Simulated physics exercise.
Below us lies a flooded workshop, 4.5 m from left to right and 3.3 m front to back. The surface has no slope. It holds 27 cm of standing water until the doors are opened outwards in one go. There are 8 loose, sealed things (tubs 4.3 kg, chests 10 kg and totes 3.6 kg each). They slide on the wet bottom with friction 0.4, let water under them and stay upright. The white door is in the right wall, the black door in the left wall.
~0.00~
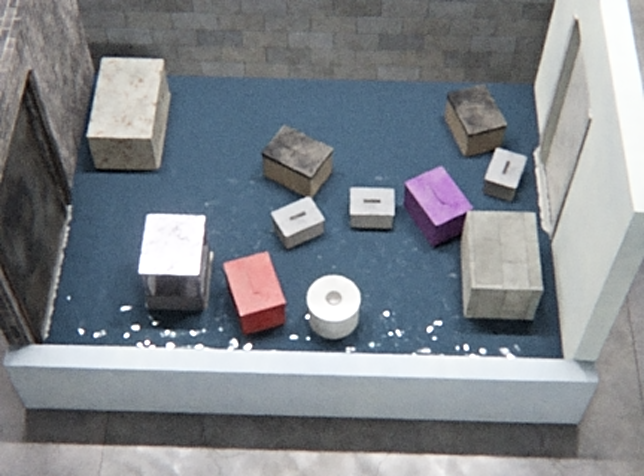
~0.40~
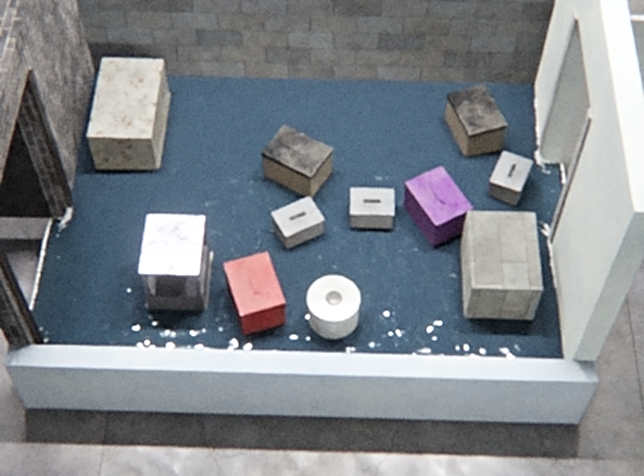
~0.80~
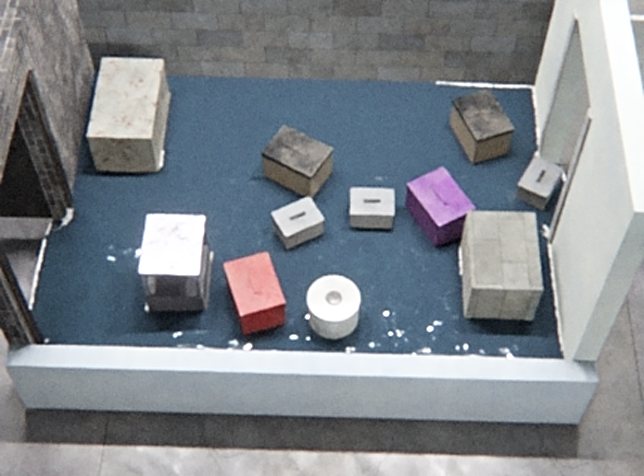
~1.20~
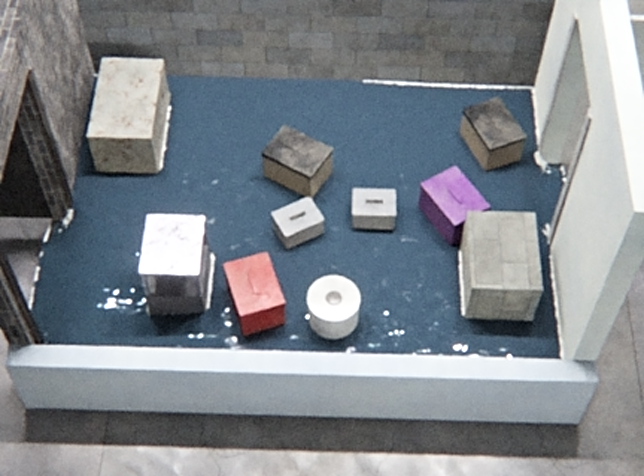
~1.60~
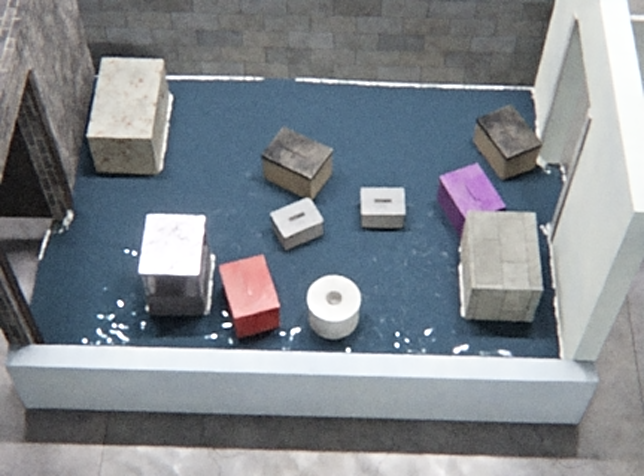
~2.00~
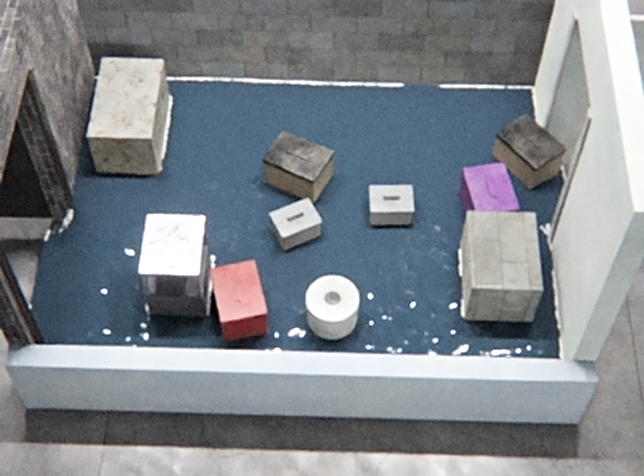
Water covered a workshop floor as doors opened on both sides; a small grey box drifted out through the right doorway, then a dark-topped box and a purple chest drifted right and a red chest edged left.
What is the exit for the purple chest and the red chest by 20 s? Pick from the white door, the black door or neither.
Purple chest: White doorway; red chest: Black door.
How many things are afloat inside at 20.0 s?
I count 0.
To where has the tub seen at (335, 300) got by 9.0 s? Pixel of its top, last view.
At about (146, 323).
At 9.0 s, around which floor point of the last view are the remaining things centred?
Near (286, 256).
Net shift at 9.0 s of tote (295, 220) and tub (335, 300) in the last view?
In that order: 100 cm, 150 cm.
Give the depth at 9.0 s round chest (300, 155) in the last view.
About 11 cm.
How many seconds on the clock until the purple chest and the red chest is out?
Near 3.0 and 7.0 s.
After 4.0 s the purple chest has gone out by the white door; the red chest is near (191, 318), 0.6 m from its start, afloat; 3 of 8 are out; 5 afloat.
After 9.0 s the purple chest has gone out by the white door; the red chest has gone out by the black door; 4 of 8 are out; 4 afloat.
After 16.0 s the purple chest has gone out by the white door; the red chest has gone out by the black door; 7 of 8 are out; 1 afloat.
After 20.0 s the purple chest has gone out by the white door; the red chest has gone out by the black door; 8 of 8 are out; 0 afloat.
